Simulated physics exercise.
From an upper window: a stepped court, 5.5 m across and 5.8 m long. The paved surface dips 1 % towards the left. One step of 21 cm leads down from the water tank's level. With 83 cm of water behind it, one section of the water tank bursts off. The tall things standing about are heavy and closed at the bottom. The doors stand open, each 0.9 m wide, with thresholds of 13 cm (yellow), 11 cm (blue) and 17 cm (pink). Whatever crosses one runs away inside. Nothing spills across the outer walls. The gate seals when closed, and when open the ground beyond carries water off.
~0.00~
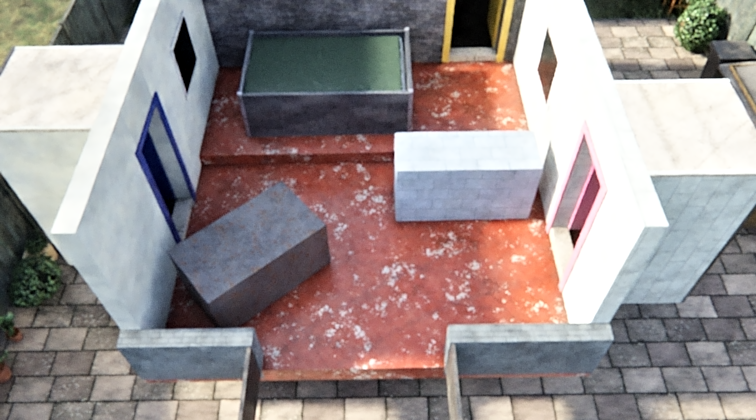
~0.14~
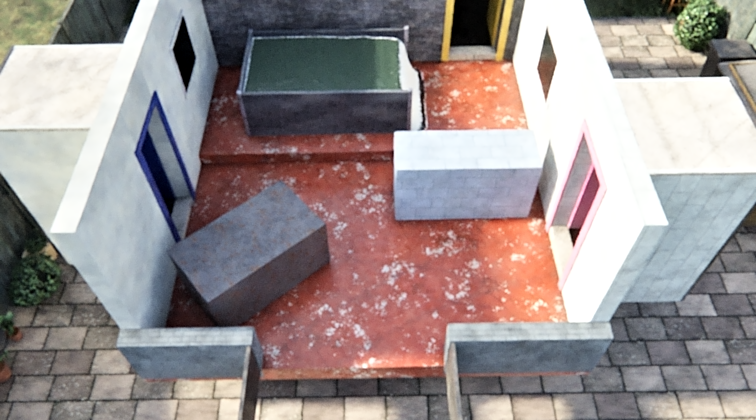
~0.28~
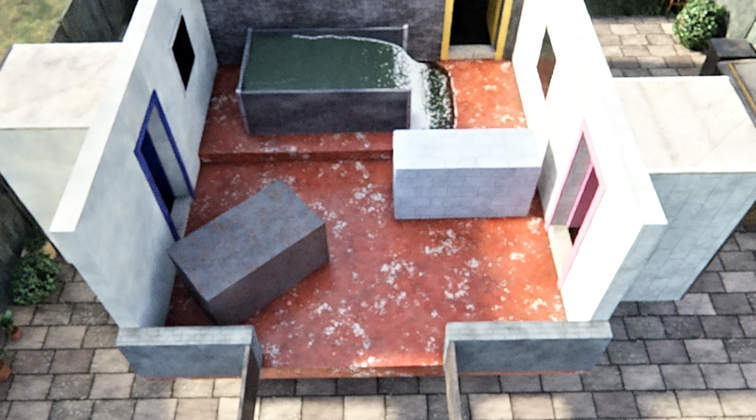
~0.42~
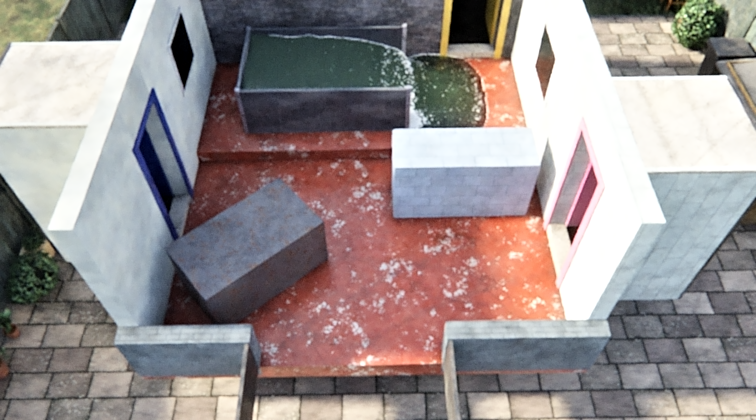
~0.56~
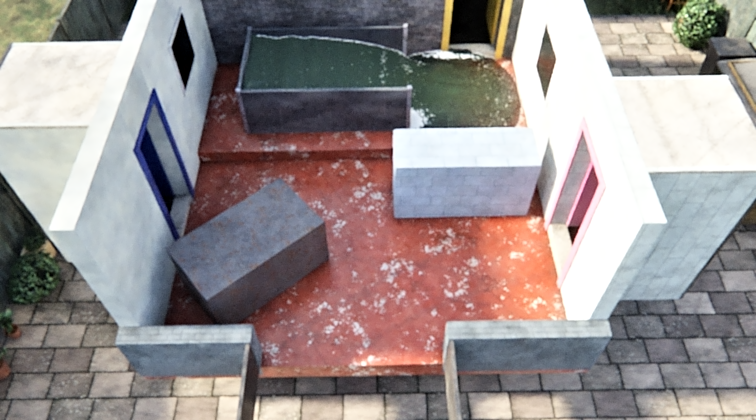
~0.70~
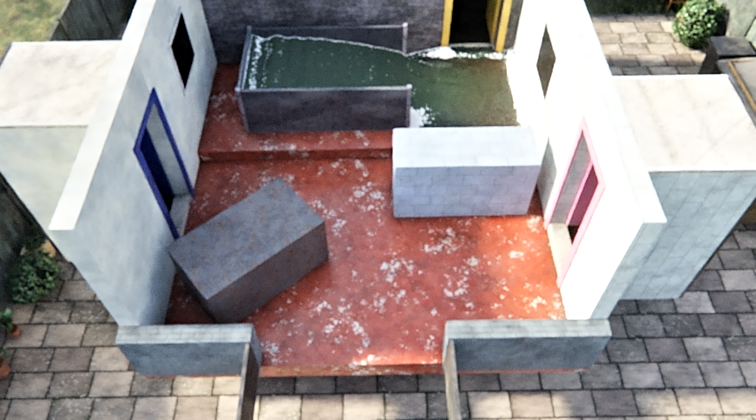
In a walled court, green water pours from a tank's right end and spreads across the raised floor.
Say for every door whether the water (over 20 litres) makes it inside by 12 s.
Within that time: At the yellow door it exceeds the limit; at the blue door it goes over the limit; at the pink door it does not reach the limit.
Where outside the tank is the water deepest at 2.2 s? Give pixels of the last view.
At about (515, 171).
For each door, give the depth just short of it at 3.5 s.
Depths in cm: Yellow 28, blue 0, pink 12.
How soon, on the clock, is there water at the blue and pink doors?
Blue 3.8 s, pink 1.4 s.
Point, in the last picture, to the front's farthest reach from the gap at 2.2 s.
Near (563, 343).
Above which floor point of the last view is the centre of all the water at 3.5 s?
At about (415, 133).
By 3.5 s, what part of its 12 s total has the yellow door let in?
Some 85 per cent by then.
After 1.4 s water covers 25 % of the floor and is deepest (55 cm) near (506, 61); yellow door 32 cm at the sill, 13 L in, blue door not reached, pink door not reached.
After 2.2 s water covers 30 % of the floor and is deepest (56 cm) near (515, 171); yellow door 42 cm at the sill, 141 L in, blue door not reached, pink door 15 cm at the sill, 0 L in.
After 3.5 s water covers 60 % of the floor and is deepest (48 cm) near (504, 171); yellow door 28 cm at the sill, 339 L in, blue door not reached, pink door 12 cm at the sill, 1 L in.
After 7.0 s water covers 90 % of the floor and is deepest (30 cm) near (159, 351); yellow door 9 cm at the sill, 400 L in, blue door 21 cm at the sill, 150 L in, pink door 6 cm at the sill, 2 L in.
After 12.0 s water covers 90 % of the floor and is deepest (18 cm) near (199, 169); yellow door 6 cm at the sill, 400 L in, blue door 14 cm at the sill, 272 L in, pink door 6 cm at the sill, 2 L in.
